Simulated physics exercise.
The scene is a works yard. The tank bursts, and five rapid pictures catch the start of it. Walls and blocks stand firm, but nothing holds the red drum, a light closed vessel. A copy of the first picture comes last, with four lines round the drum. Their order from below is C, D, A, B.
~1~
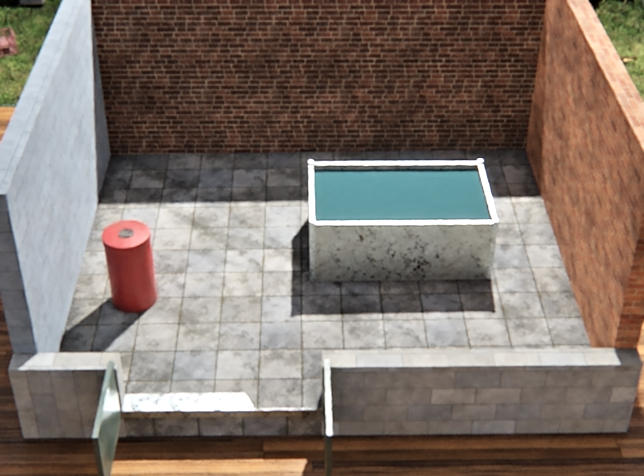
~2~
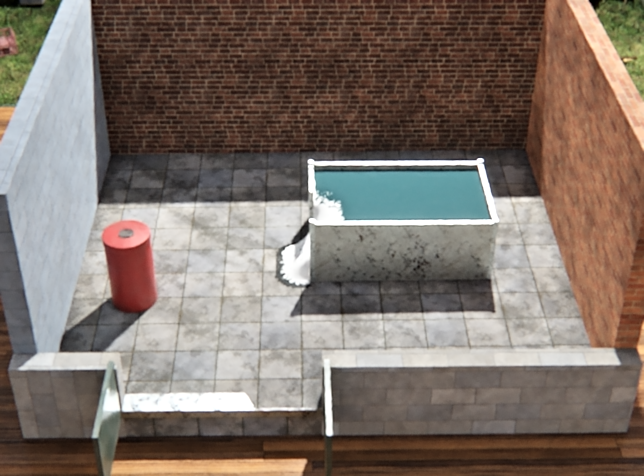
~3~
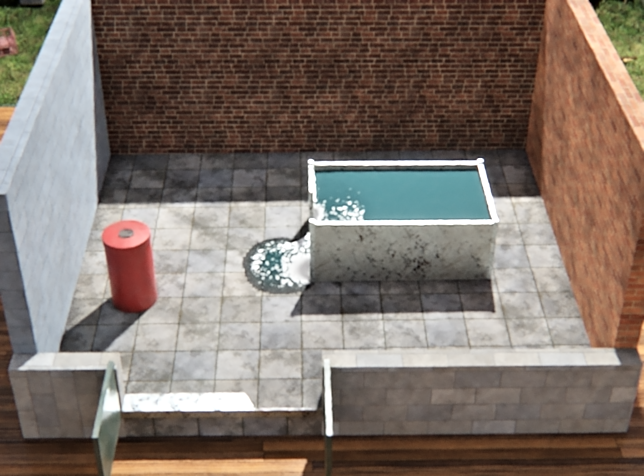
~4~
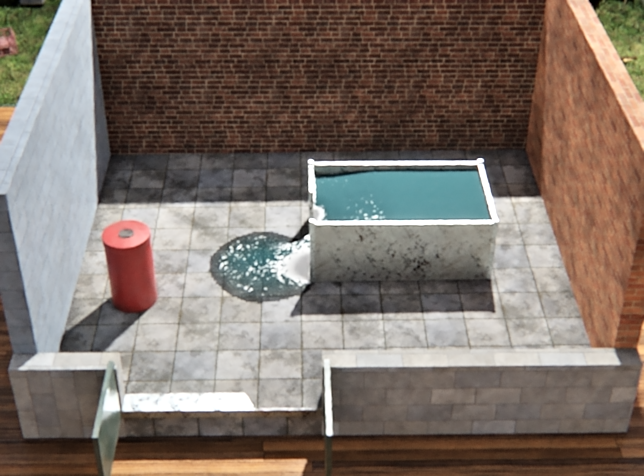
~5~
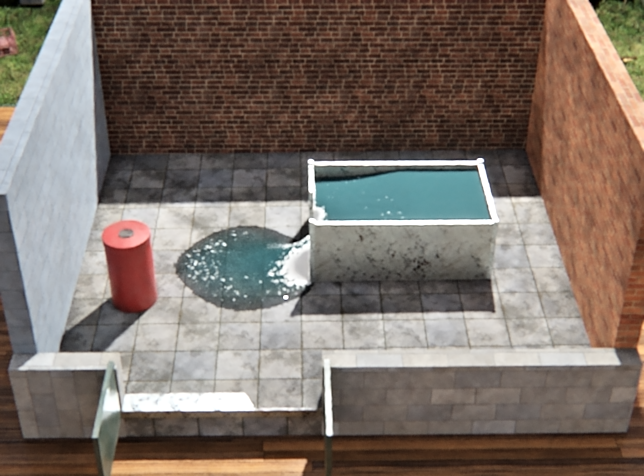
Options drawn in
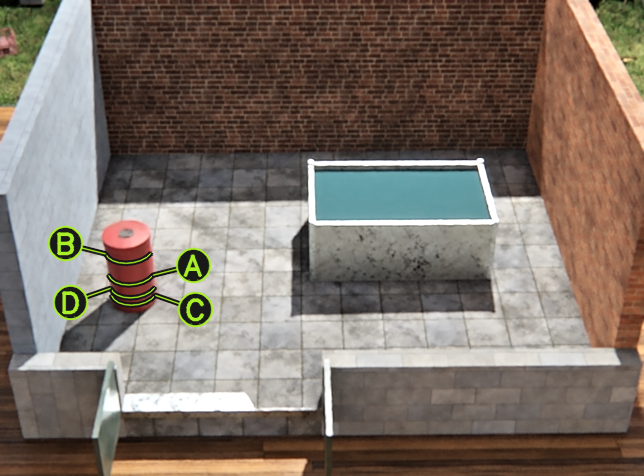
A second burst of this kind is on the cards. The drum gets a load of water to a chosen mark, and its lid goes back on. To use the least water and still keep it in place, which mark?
The limit is A.
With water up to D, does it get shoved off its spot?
Yes.
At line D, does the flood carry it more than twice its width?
No, less.
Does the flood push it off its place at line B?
No, not at all.
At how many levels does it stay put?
Two of them.
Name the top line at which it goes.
That would be D.
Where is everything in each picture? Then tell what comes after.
Lid of the red drum at (127, 234); tank full, its middle at (399, 197); open gate at (221, 355).
Water covers 1 % of the ground and is seen nearest the drum at (283, 267).
Water covers 3 % of the ground and is seen nearest the drum at (256, 269).
Water covers 5 % of the ground and is seen nearest the drum at (222, 274).
Lid of the red drum at (127, 234); water covers 8 % of the ground and is seen nearest the drum at (194, 278).
On the marked copy, A at (128, 285); B at (126, 263); C at (131, 305); D at (130, 297); from the bottom up C, D, A, B.
With A, it does not move.
With B, it does not move.
With C, it is pushed about 3 times its own width away.
With D, it is pushed about half its own width away.
